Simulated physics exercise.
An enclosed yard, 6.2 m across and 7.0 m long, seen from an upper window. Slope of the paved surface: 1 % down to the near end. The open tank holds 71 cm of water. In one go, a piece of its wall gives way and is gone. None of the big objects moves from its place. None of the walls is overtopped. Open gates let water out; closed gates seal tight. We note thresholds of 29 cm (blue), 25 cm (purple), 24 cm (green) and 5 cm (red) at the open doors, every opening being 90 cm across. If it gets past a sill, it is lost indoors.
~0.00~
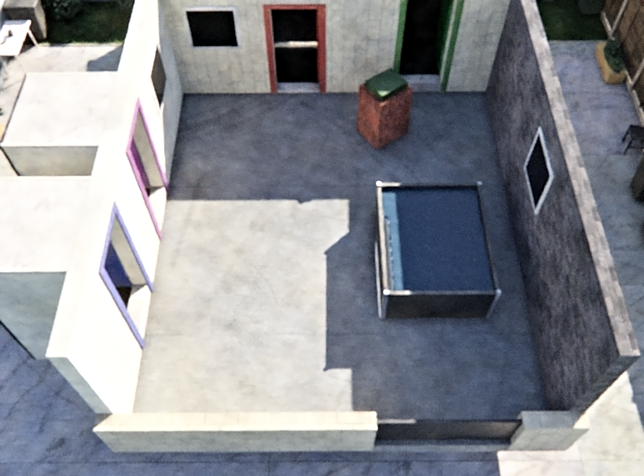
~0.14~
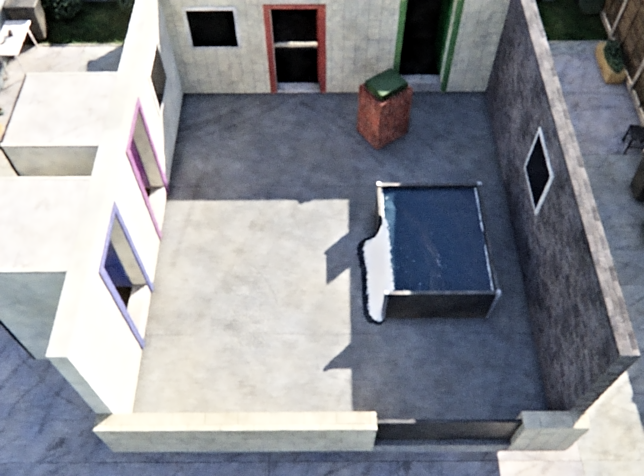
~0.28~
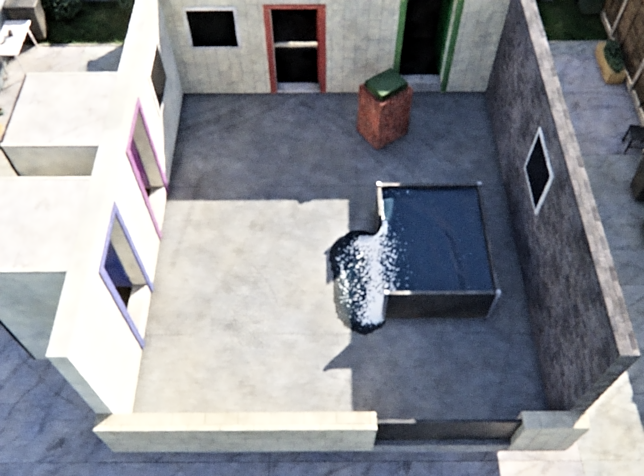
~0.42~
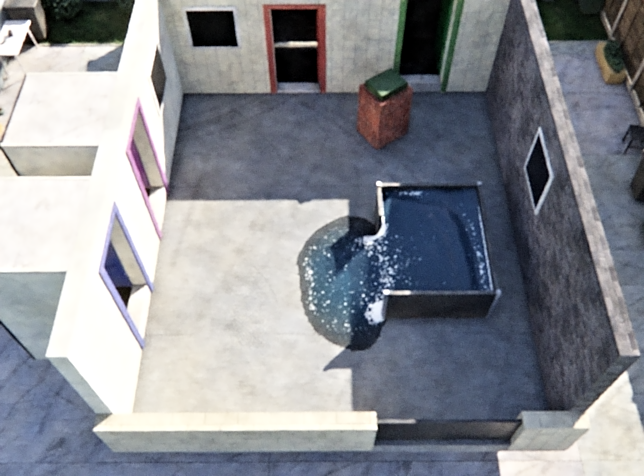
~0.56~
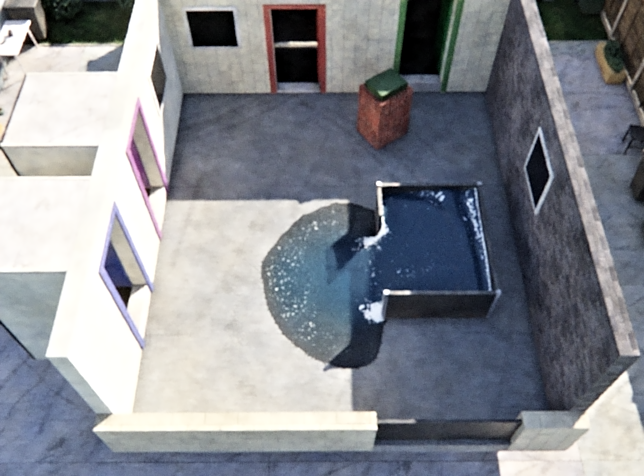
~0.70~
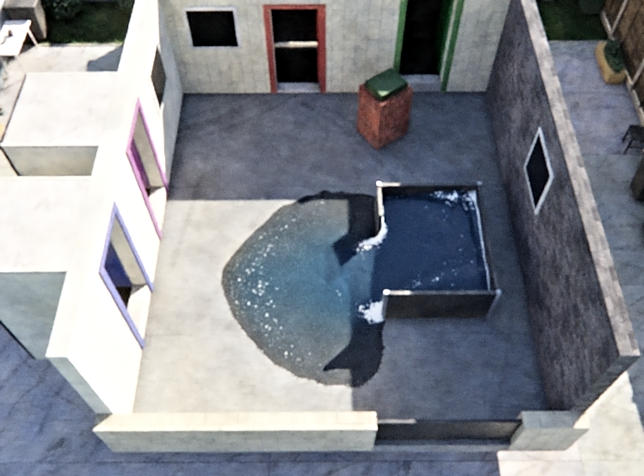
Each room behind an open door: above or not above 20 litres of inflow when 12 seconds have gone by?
In the end the blue door will hold enough water back. The purple door will hold enough water back. The green door will hold enough water back. The red door will hold enough water back.
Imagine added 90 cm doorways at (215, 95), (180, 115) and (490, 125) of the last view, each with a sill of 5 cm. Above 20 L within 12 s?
More, more, less.
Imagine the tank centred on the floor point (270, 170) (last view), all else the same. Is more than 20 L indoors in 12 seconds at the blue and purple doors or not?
Blue: Within limit; purple: Too much.
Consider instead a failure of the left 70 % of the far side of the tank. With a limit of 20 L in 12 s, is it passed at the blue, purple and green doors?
Door blue stays within, door purple stays within, door green stays within.
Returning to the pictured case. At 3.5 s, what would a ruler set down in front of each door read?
You'd get blue at 21 cm, purple at 13 cm, green at 0 cm, and red at 0 cm.
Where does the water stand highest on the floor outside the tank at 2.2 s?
At about (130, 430).
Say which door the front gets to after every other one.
Answer: The green door.
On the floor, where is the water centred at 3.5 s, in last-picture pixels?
Near (269, 286).
After 1.4 s water covers 35 % of the floor and is deepest (31 cm) near (367, 289); blue door 28 cm at the sill, 0 L in, purple door 7 cm at the sill, 0 L in, green door not reached, red door not reached.
After 2.2 s water covers 40 % of the floor and is deepest (51 cm) near (130, 430); blue door 28 cm at the sill, 0 L in, purple door 22 cm at the sill, 0 L in, green door not reached, red door not reached.
After 3.5 s water covers 50 % of the floor and is deepest (24 cm) near (130, 430); blue door 21 cm at the sill, 1 L in, purple door 13 cm at the sill, 0 L in, green door not reached, red door not reached.
After 7.0 s water covers 85 % of the floor and is deepest (16 cm) near (533, 428); blue door 7 cm at the sill, 1 L in, purple door 8 cm at the sill, 0 L in, green door 5 cm at the sill, 0 L in, red door 8 cm at the sill, 1 L in.
After 12.0 s water covers 100 % of the floor and is deepest (12 cm) near (372, 195); blue door 5 cm at the sill, 1 L in, purple door 6 cm at the sill, 0 L in, green door 3 cm at the sill, 0 L in, red door 5 cm at the sill, 9 L in.
